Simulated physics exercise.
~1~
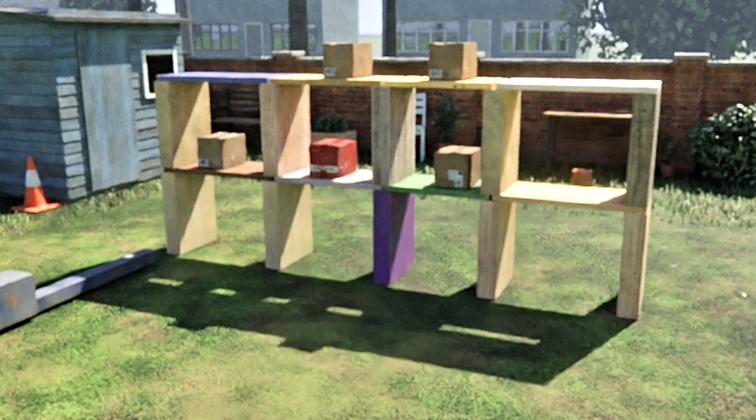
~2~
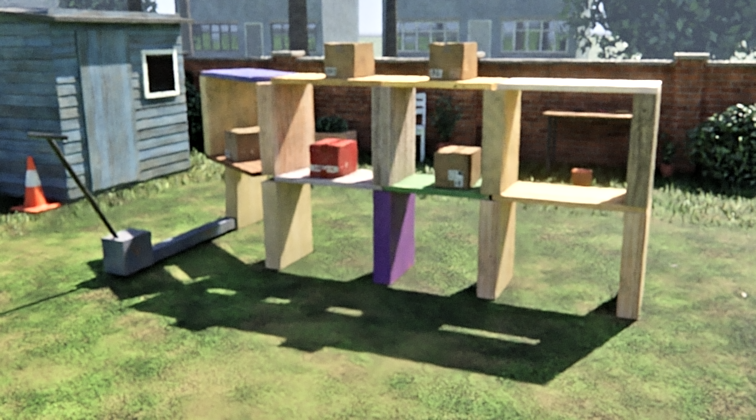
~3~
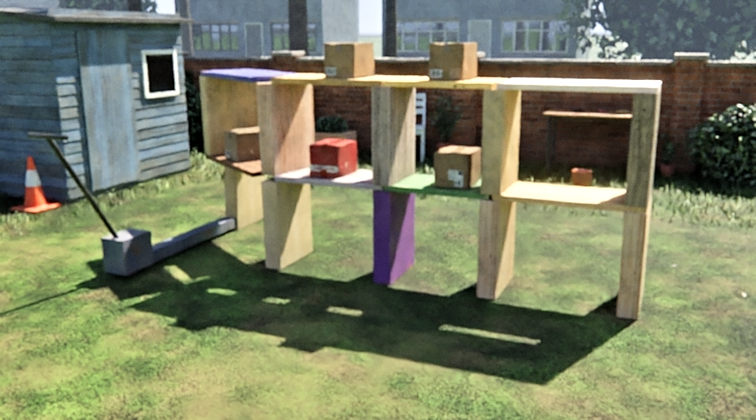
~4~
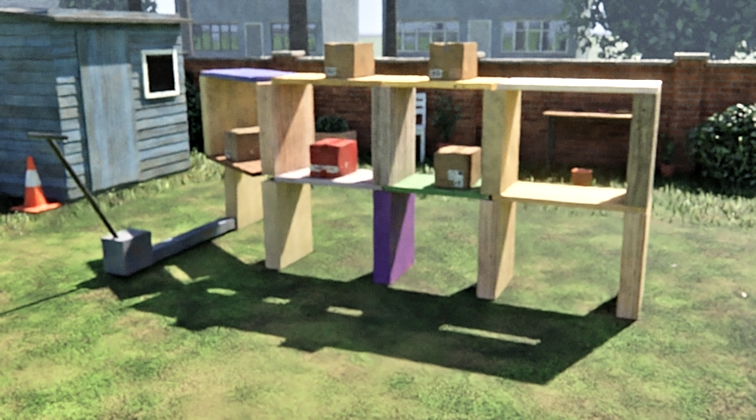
At first, a two-tier row of wooden boards and upright slabs stands on a sunny lawn, holding several cardboard boxes and one red carton, while a low grey jack waits at the left. The jack then slides in to the right, its long handle coming into view and its single tine reaching the foot of the leftmost upright. That end shifts to the right, carrying the blue top board and the box below closer to the next bay. The jack halts there, and nothing falls. The green board, purple upright and red carton stay in place, and everything remains standing and still.
